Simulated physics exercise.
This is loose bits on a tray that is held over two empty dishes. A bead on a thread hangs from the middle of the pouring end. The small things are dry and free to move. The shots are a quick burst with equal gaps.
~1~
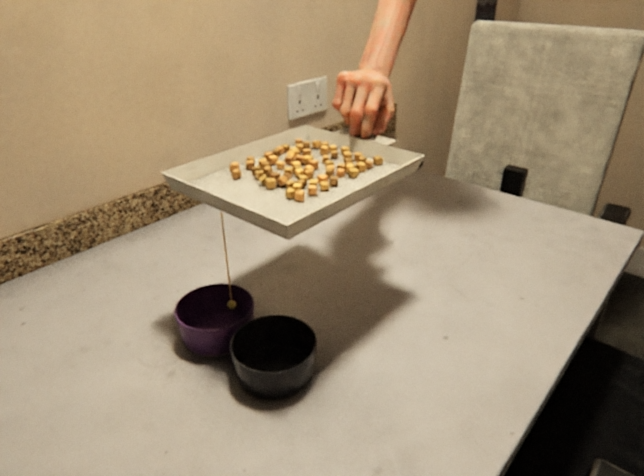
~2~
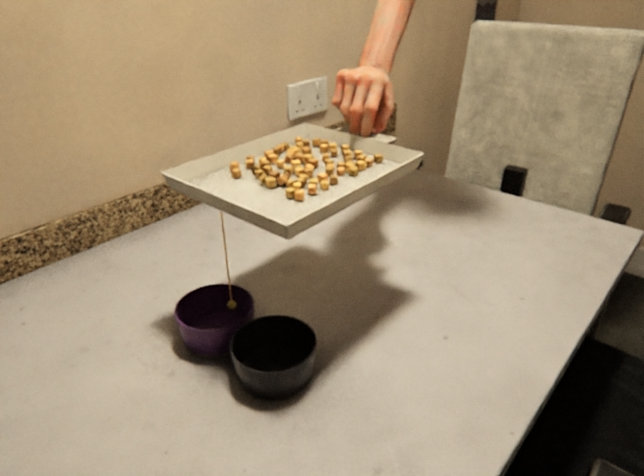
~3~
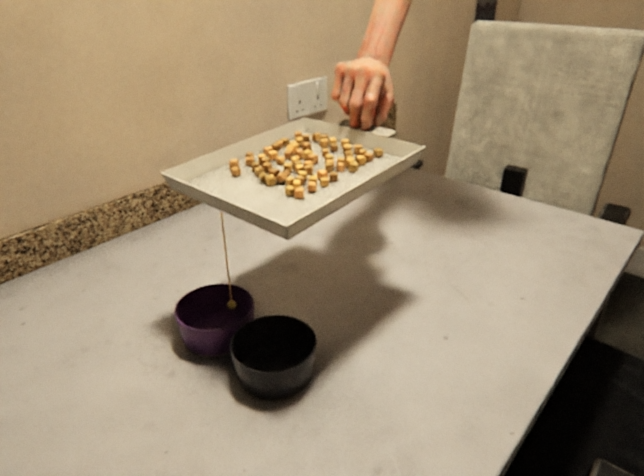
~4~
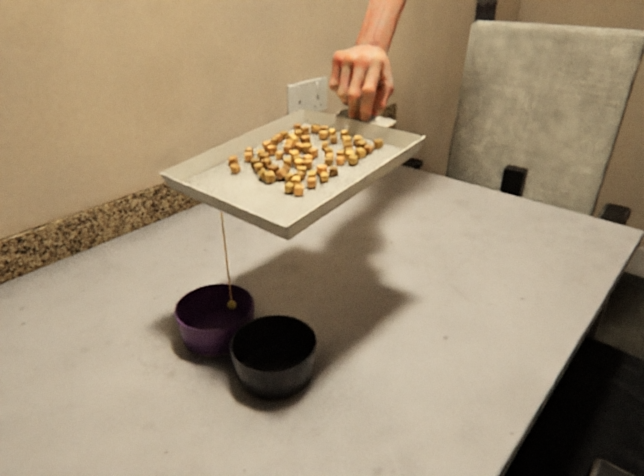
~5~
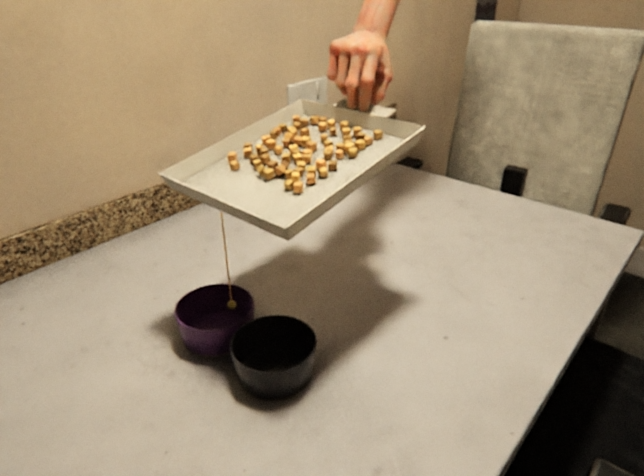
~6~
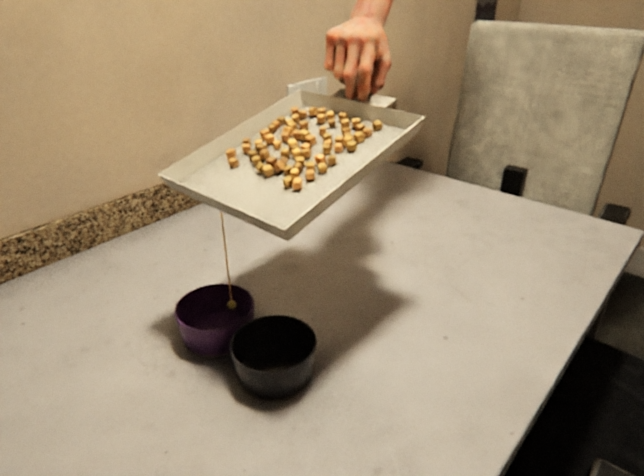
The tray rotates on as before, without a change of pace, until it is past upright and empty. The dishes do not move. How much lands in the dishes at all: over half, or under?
They take under half between them.
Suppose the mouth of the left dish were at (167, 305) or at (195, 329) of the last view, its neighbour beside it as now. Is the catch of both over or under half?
In turn: More than half; more than half.
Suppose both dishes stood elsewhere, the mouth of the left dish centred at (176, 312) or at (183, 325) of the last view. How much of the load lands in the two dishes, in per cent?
About 80 and 80 per cent.
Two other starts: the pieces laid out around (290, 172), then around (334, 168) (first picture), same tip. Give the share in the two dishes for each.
About 10 and 20 per cent.
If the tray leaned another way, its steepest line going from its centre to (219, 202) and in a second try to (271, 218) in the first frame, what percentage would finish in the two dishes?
Near 20 % and 80 %.
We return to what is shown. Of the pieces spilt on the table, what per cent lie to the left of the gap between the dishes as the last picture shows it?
Close to 100 per cent.
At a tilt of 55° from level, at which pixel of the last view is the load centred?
Roughly at (225, 193).
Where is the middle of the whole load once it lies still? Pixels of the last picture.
Near (182, 395).
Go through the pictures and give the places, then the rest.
In the first picture, corners of the pouring end (169, 172) and (287, 220), level; middle of the load (313, 165), small wooden cubes; left dish (185, 336); right dish (243, 378); bead on its thread (232, 305).
In the second picture, corners of the pouring end (169, 172) and (287, 220), level; middle of the load (313, 163).
In the third picture, corners of the pouring end (168, 172) and (286, 221), tipped barely, level across its low end; middle of the load (313, 159).
In the fourth picture, corners of the pouring end (168, 172) and (286, 222), tipped a little, level across its low end; middle of the load (313, 153).
In the fifth picture, corners of the pouring end (167, 172) and (285, 223), tipped a little, level across its low end; middle of the load (312, 146).
In the sixth picture, corners of the pouring end (166, 173) and (284, 223), tipped a little, level across its low end; middle of the load (311, 140); left dish (185, 336); right dish (243, 378).
Just after the last frame, tray tipped steeply; every one on the tray.
A moment on, tray tipped right over; almost all on the tray; just a few in the right dish; just a few outside both; about a tenth in the air.
Further on, tray tipped past a quarter turn; about a tenth in the right dish; just a few in the left dish; the larger part outside both.
When it is over, tray tipped past a quarter turn; about a tenth in the right dish; just a few in the left dish; the larger part outside both.
